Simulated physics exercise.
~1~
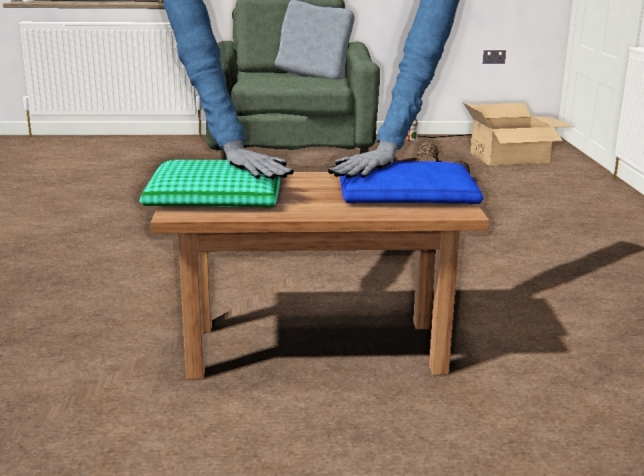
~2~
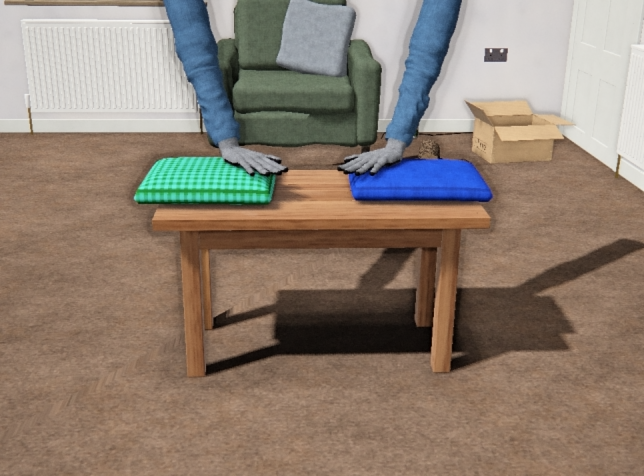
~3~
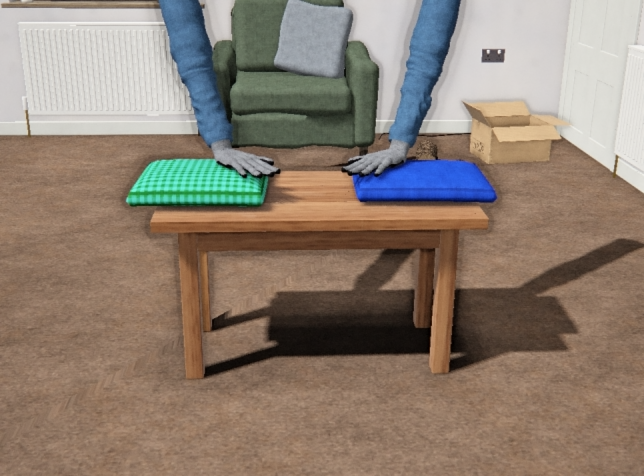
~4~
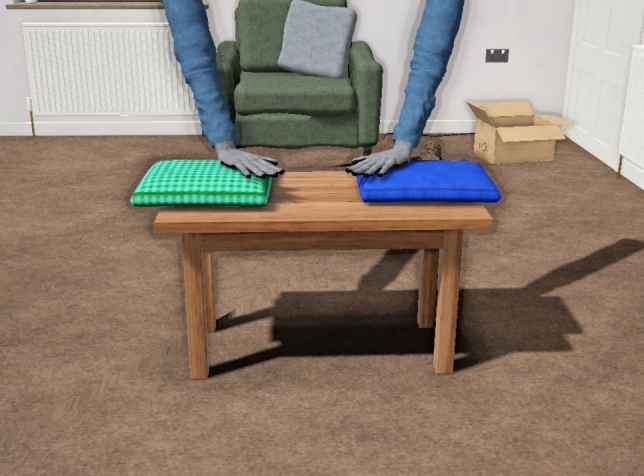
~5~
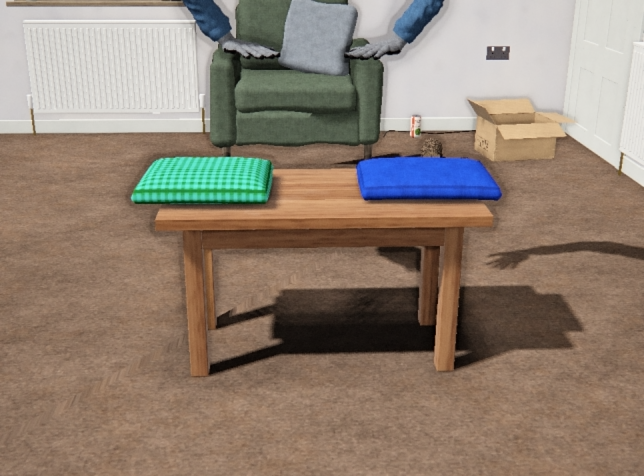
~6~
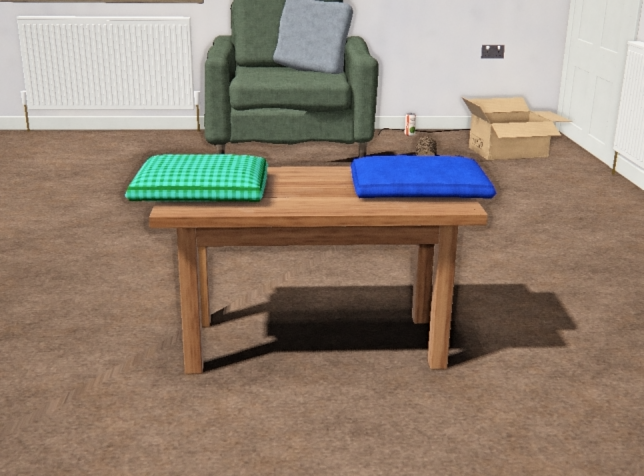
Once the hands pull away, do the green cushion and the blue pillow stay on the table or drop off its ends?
Both stay on the table, with the green cushion lying still at the left end and the blue pillow at the right.
